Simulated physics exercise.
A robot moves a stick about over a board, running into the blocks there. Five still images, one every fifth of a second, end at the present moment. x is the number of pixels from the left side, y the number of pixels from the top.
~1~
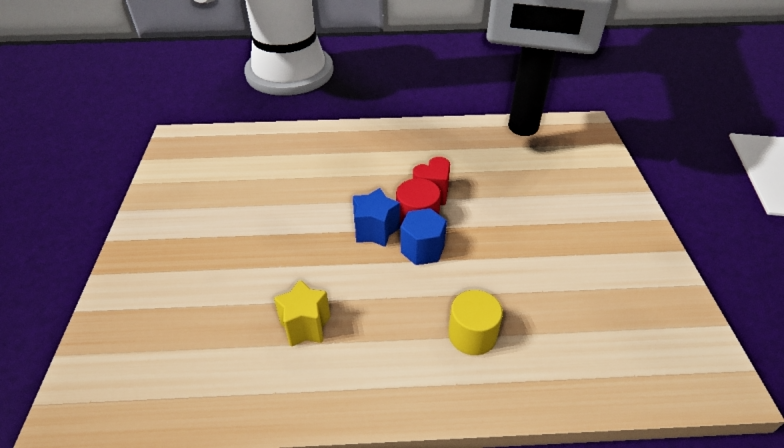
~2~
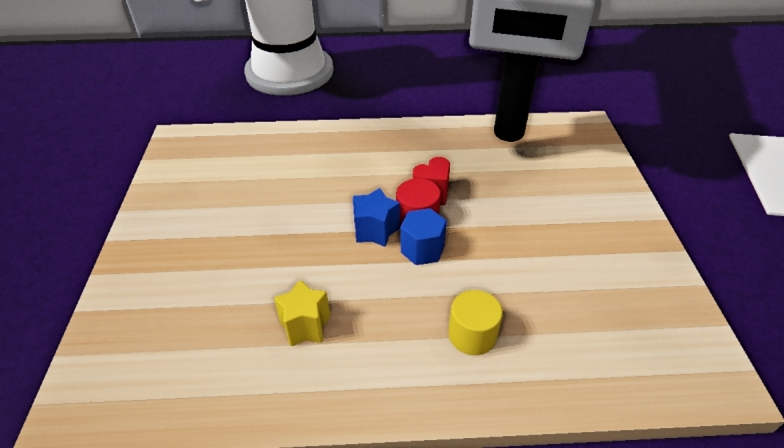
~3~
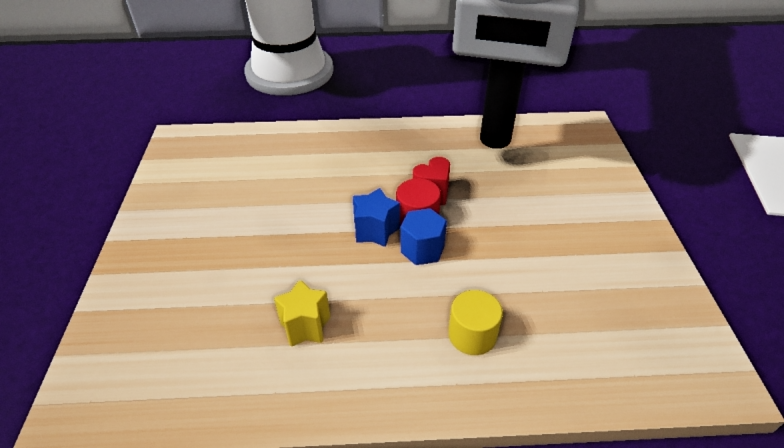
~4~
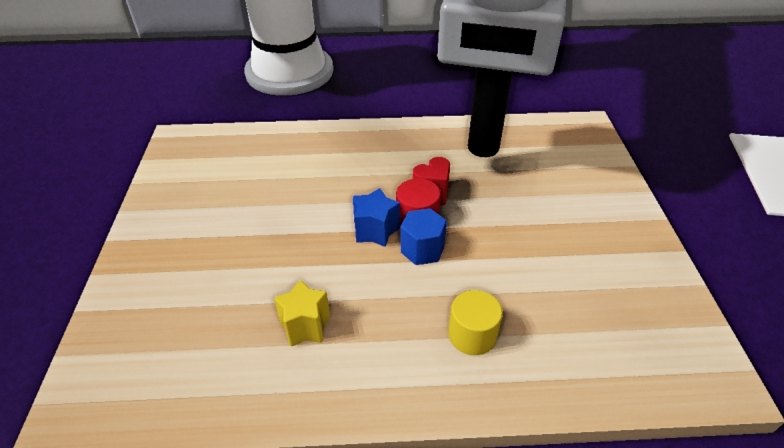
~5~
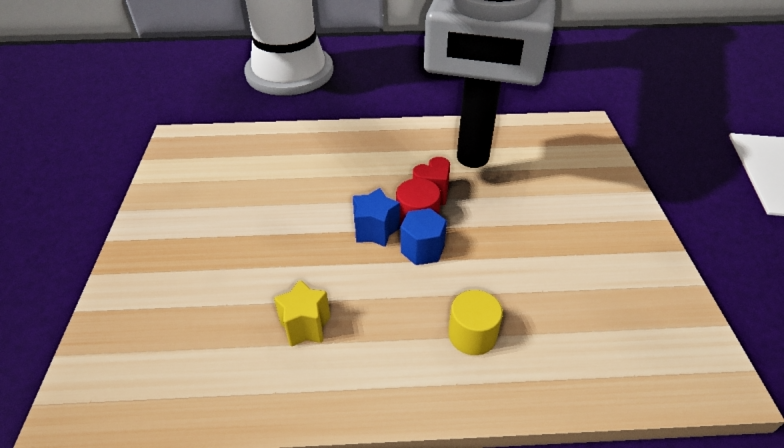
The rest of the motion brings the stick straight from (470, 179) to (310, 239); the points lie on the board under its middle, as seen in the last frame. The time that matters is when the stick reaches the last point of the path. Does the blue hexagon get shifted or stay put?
Shifted.
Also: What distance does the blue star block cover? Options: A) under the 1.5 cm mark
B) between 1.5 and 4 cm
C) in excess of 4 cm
It's C.
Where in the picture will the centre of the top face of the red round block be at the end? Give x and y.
It will likely be found at (382, 216).
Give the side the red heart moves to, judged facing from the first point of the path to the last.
Slides right.
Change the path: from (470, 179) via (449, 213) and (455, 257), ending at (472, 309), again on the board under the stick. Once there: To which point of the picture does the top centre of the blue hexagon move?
Its top centre lands on (418, 239).
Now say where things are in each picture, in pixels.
The first frame shows stick's lower end (523, 129); blue star block (374, 204); red round block (419, 192); blue hexagon (424, 223); red heart (434, 168).
The second frame shows stick (509, 134); blocks still.
The third frame shows stick (495, 141); blocks still.
The fourth frame shows stick (483, 149); blocks still.
The fifth frame shows stick (473, 159); blue star block (374, 204); red round block (419, 192); blue hexagon (424, 223); red heart (434, 168).
What follows on the original path. One third of the way, stick (421, 178); blue star block (372, 207), turned 20° clockwise; red round block (410, 196); red heart (389, 171), turned 15° anticlockwise.
Two thirds of the way, stick (366, 197); blue star block (342, 224), turned 25° clockwise; red round block (383, 216); blue hexagon (424, 232), turned 30° anticlockwise; red heart (339, 178), turned 35° clockwise.
At the end, stick (307, 219); blue star block (329, 232), turned 15° anticlockwise; red round block (382, 216); blue hexagon (424, 232), turned 30° anticlockwise; red heart (330, 179), turned 60° clockwise.
